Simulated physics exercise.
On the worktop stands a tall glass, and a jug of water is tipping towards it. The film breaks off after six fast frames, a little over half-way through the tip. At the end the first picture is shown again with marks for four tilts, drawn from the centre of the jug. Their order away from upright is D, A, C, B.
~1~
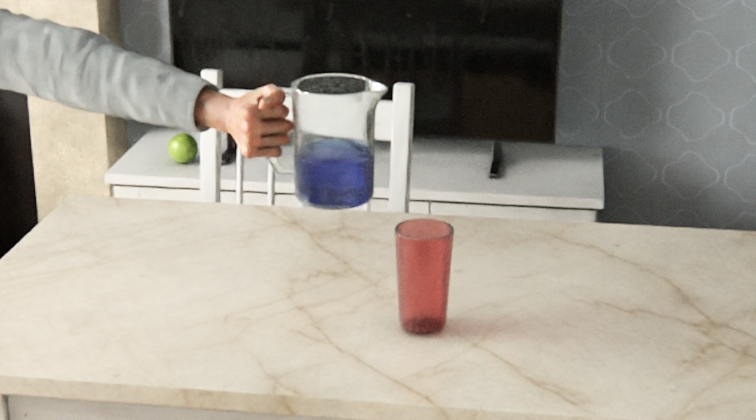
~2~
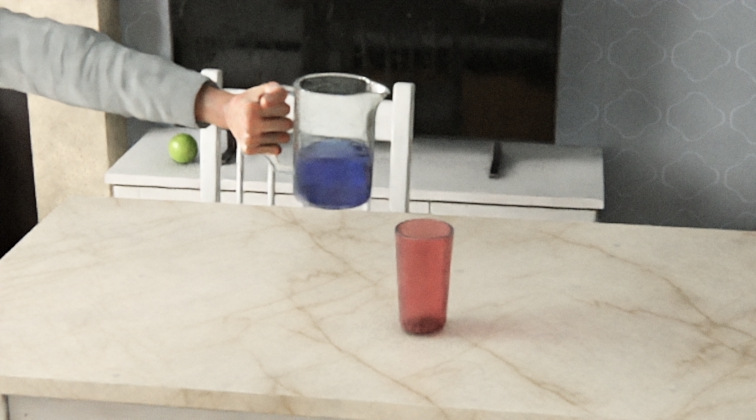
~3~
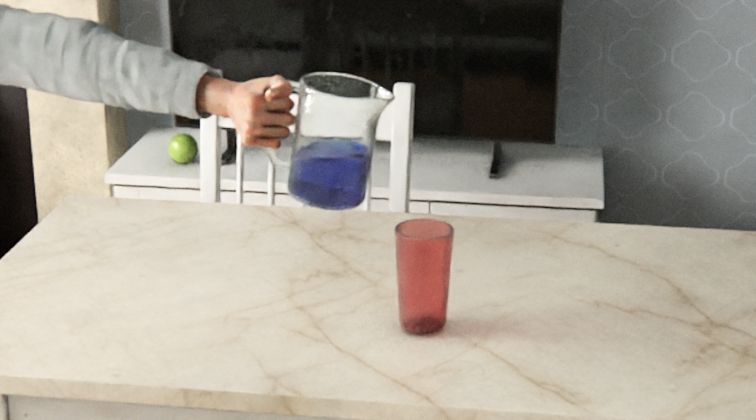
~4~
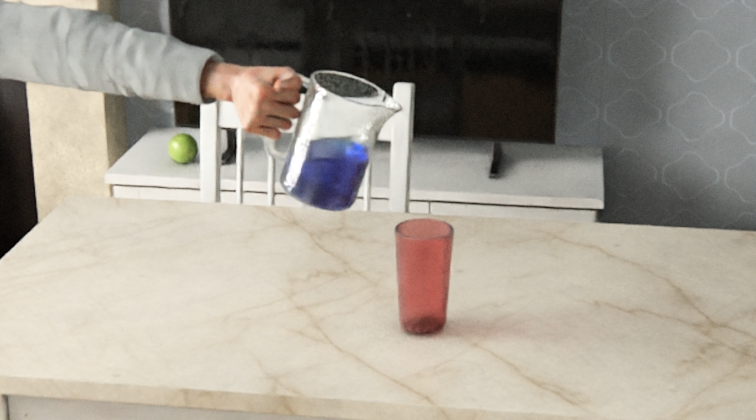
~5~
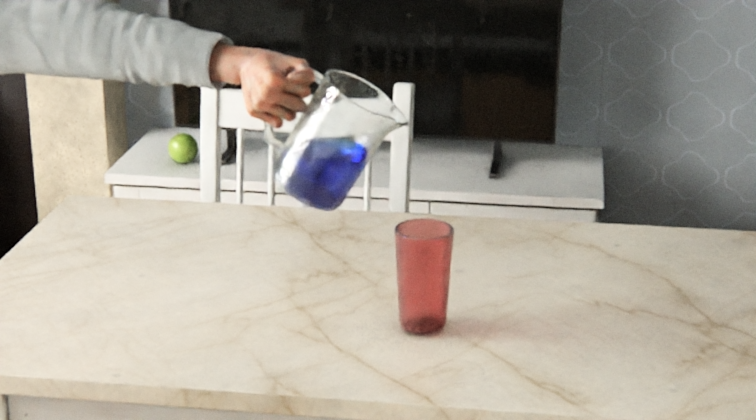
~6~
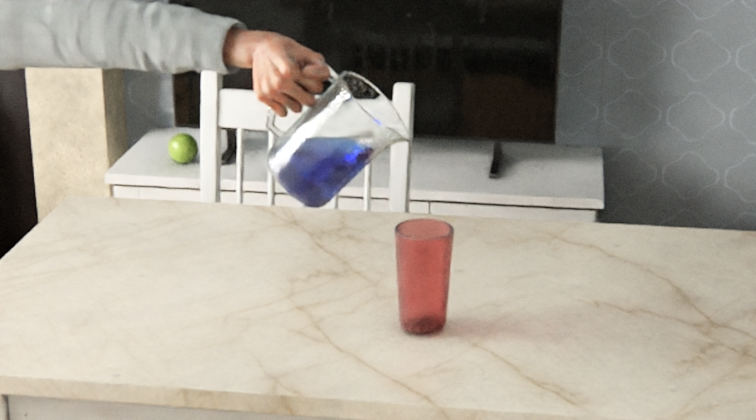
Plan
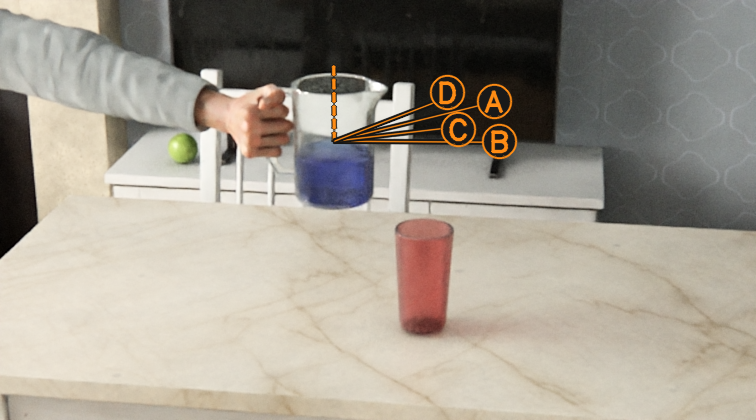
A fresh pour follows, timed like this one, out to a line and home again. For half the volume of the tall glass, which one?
Go for C.
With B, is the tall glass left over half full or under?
Over half.
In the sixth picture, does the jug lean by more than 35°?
Yes.
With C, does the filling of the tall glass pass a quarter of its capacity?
Yes.
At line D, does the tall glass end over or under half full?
Under.
On the marked copy, A at (477, 105); B at (482, 142); C at (440, 128); D at (433, 103).
If A is chosen, the tall glass ends with about 30 % of what it can hold.
If B is chosen, the tall glass ends with about 70 % of what it can hold; 4 % of the water is spilt.
If C is chosen, the tall glass ends with about 50 % of what it can hold; 3 % of the water is spilt.
If D is chosen, the tall glass ends with about 14 % of what it can hold.
